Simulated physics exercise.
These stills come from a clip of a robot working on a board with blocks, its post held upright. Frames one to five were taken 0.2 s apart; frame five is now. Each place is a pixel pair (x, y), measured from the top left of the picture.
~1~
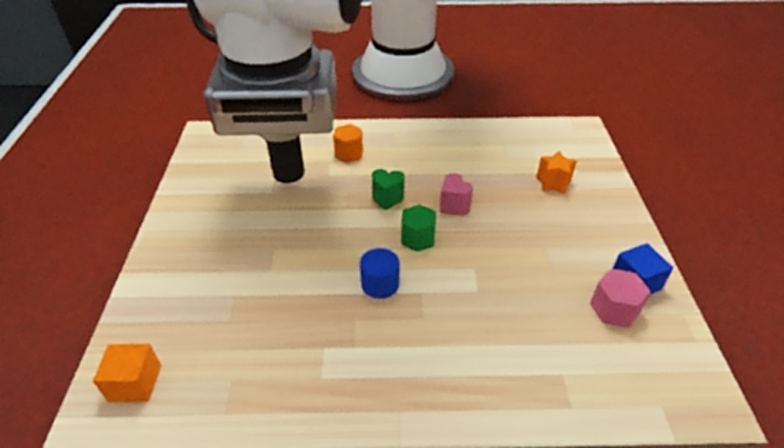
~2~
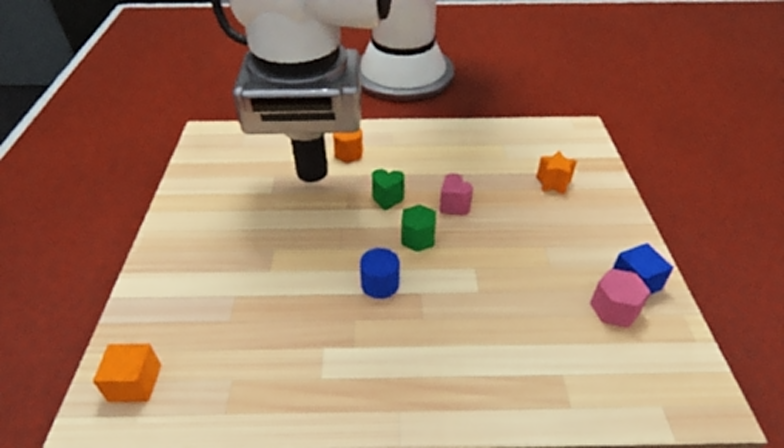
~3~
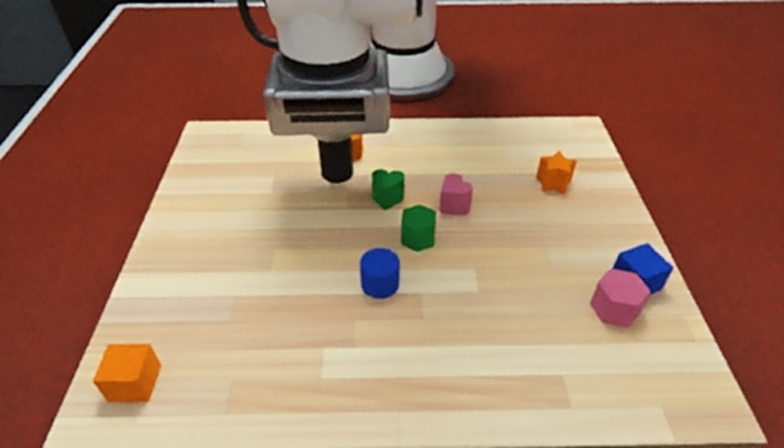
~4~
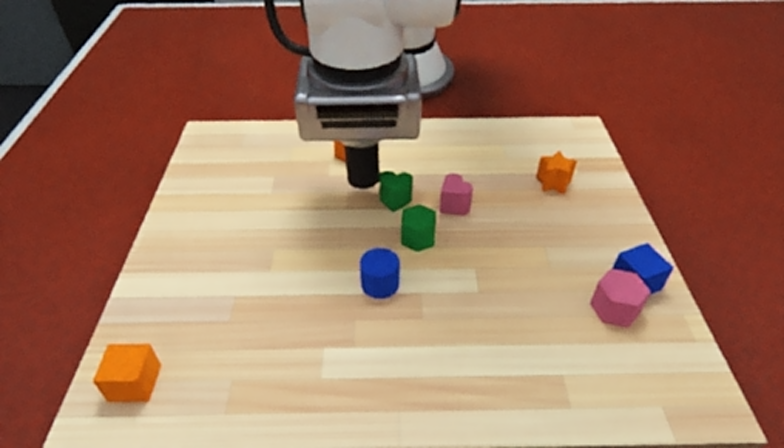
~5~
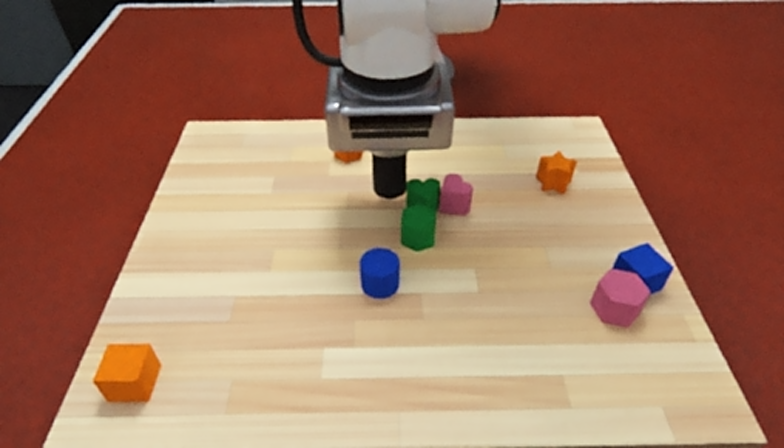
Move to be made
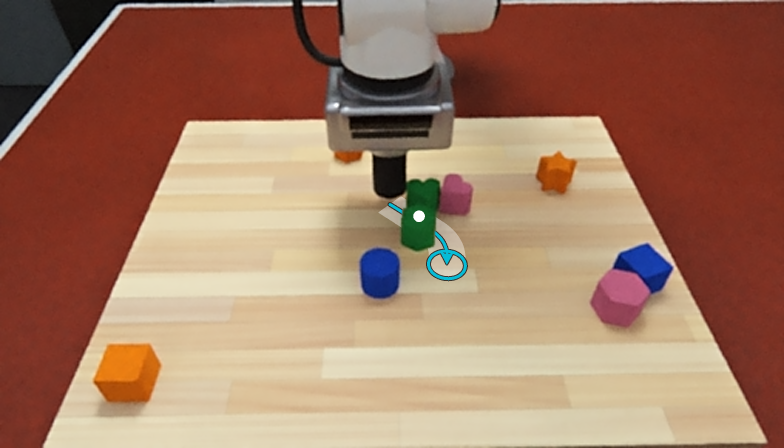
The footage shows a robot arm moving its dark post rightward over a wooden board of coloured blocks, then pushing the green heart-shaped block right, close to the pink heart-shaped block, while the other blocks stay still.
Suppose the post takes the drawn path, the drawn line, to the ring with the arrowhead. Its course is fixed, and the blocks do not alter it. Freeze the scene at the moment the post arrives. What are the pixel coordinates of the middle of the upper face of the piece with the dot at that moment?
Its top middle is near (432, 269).
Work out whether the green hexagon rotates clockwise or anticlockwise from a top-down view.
It twists with the clock when seen from above.
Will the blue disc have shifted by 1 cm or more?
Going by the path, no.
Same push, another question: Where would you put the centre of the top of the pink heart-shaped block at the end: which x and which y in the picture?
At pixel (479, 182).
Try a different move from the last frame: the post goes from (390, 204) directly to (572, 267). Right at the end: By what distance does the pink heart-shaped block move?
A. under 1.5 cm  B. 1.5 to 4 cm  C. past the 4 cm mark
My pick is C.
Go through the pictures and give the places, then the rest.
The first frame shows post's lower end at (289, 174); blue disc at (380, 262); green hexagon at (419, 216); green heart-shaped block at (388, 177); pink heart-shaped block at (456, 184).
The second frame shows post at (312, 172); blocks still.
The third frame shows post at (338, 174); blocks still.
The fourth frame shows post at (363, 179); green heart-shaped block at (396, 179).
The fifth frame shows post at (390, 189); blue disc at (380, 262); green hexagon at (419, 216); green heart-shaped block at (424, 186); pink heart-shaped block at (456, 184).
Drawn move, from (390, 204) through (415, 220) and (441, 238) to (447, 265); the dot is on the green hexagon.
What follows on the original path. One third of the way, post at (416, 204); green hexagon at (423, 222), turned 15° clockwise; green heart-shaped block at (451, 194), turned 35° anticlockwise; pink heart-shaped block at (475, 183), turned 25° anticlockwise.
Two thirds of the way, post at (443, 223); green hexagon at (436, 243), turned 60° clockwise; green heart-shaped block at (467, 200), turned 90° anticlockwise; pink heart-shaped block at (479, 182), turned 35° anticlockwise.
At the end, post at (448, 249); blue disc still; green hexagon at (432, 269), turned 85° clockwise; green heart-shaped block at (467, 200), turned 90° anticlockwise; pink heart-shaped block at (479, 182), turned 35° anticlockwise.
